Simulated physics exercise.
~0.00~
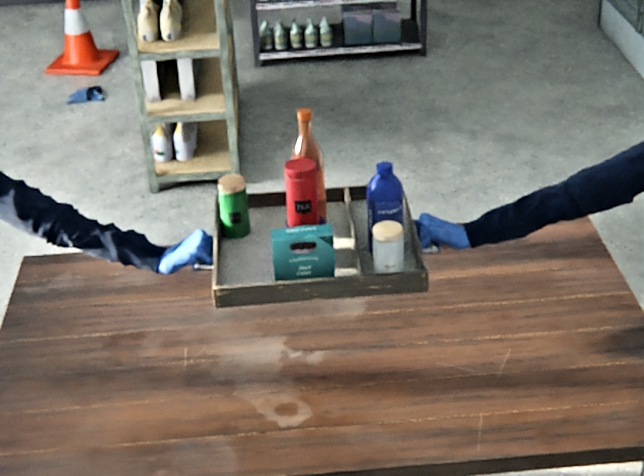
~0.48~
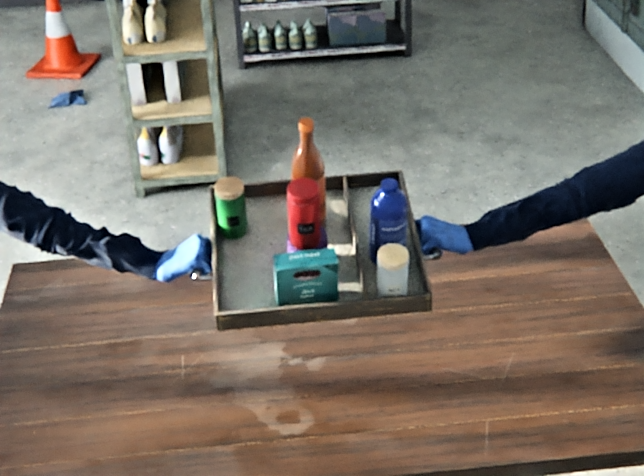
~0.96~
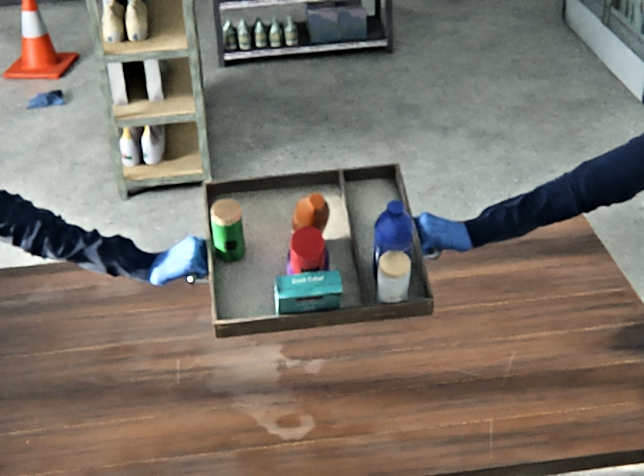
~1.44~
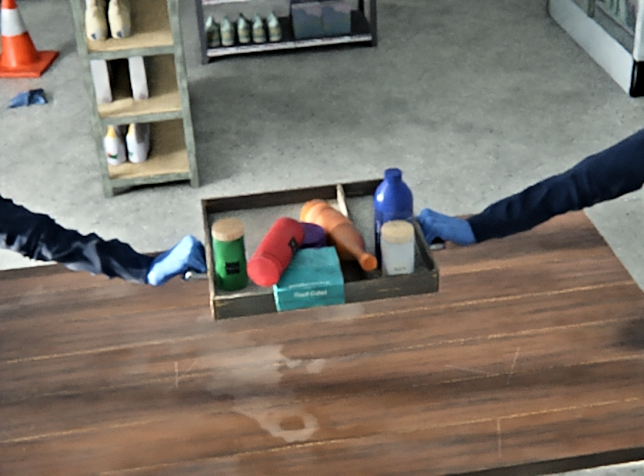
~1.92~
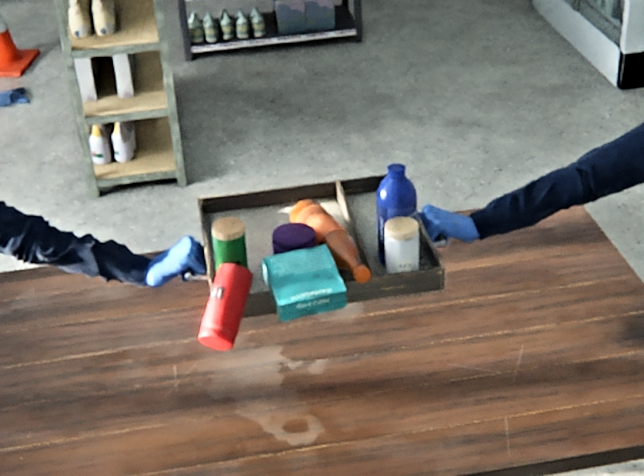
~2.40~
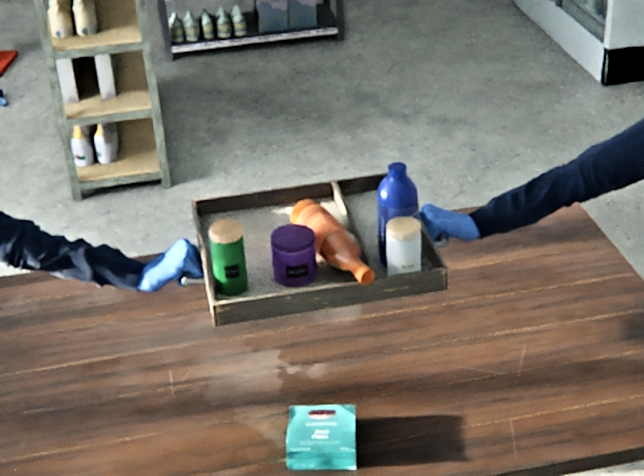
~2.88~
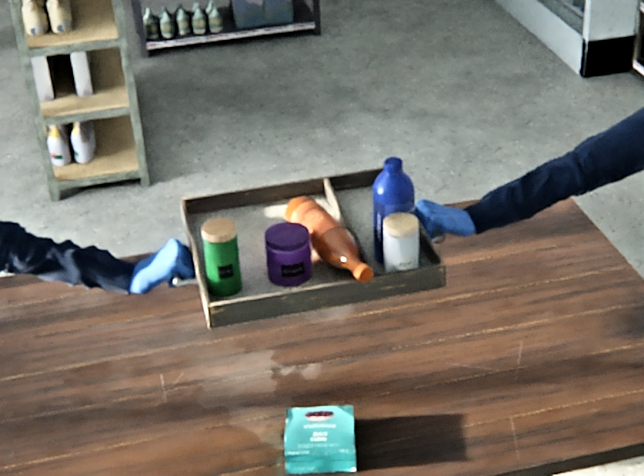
Two blue-gloved hands in dark sleeves hold a wooden tray above a brown plank table in a workshop-like room, seen from above and in front, with shelves behind. The tray carries a green jar at left, a red jar and orange bottle mid-tray behind a turquoise packet, and a blue bottle and white jar at right. The near edge dips, and the orange bottle and red jar topple, revealing a purple jar. As the tray levels, the red jar and packet tumble over the rim. Finally the packet lies on the table, the red jar is out of sight, and the orange bottle lies among the upright items.
